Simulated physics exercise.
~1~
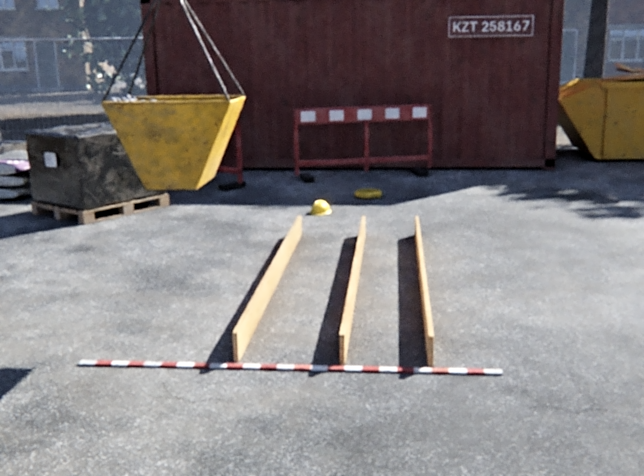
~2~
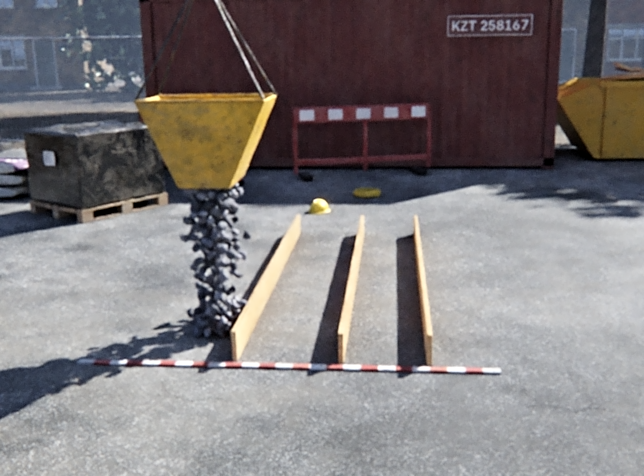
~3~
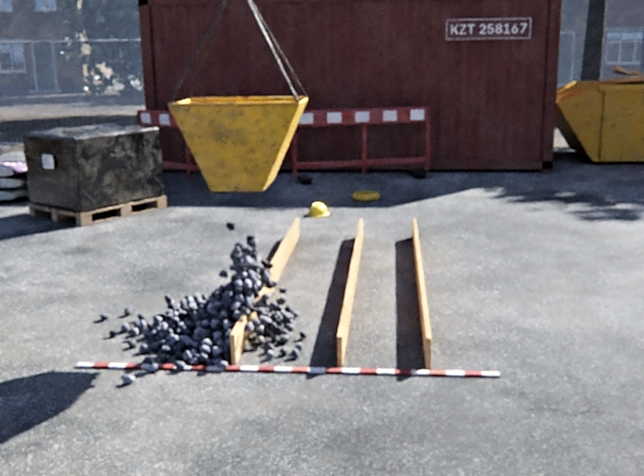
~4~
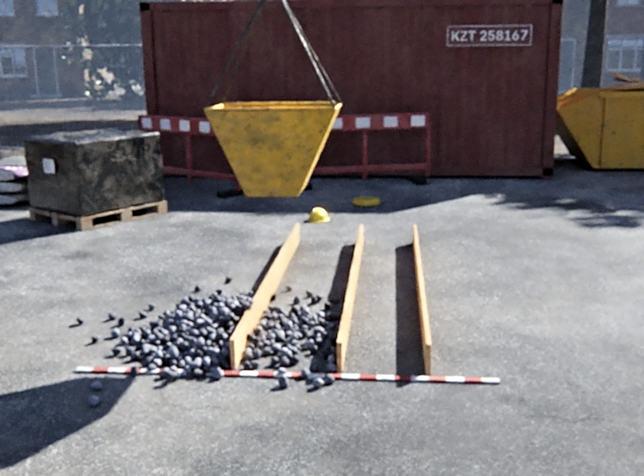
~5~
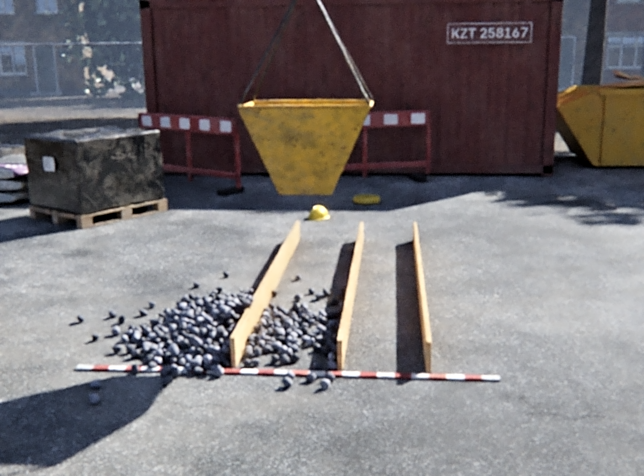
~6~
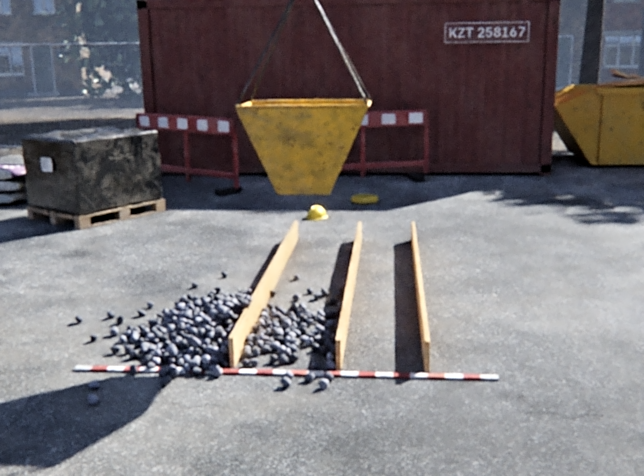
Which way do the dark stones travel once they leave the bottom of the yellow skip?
They move downward, dropping from the skip to the paved ground around the left plank.
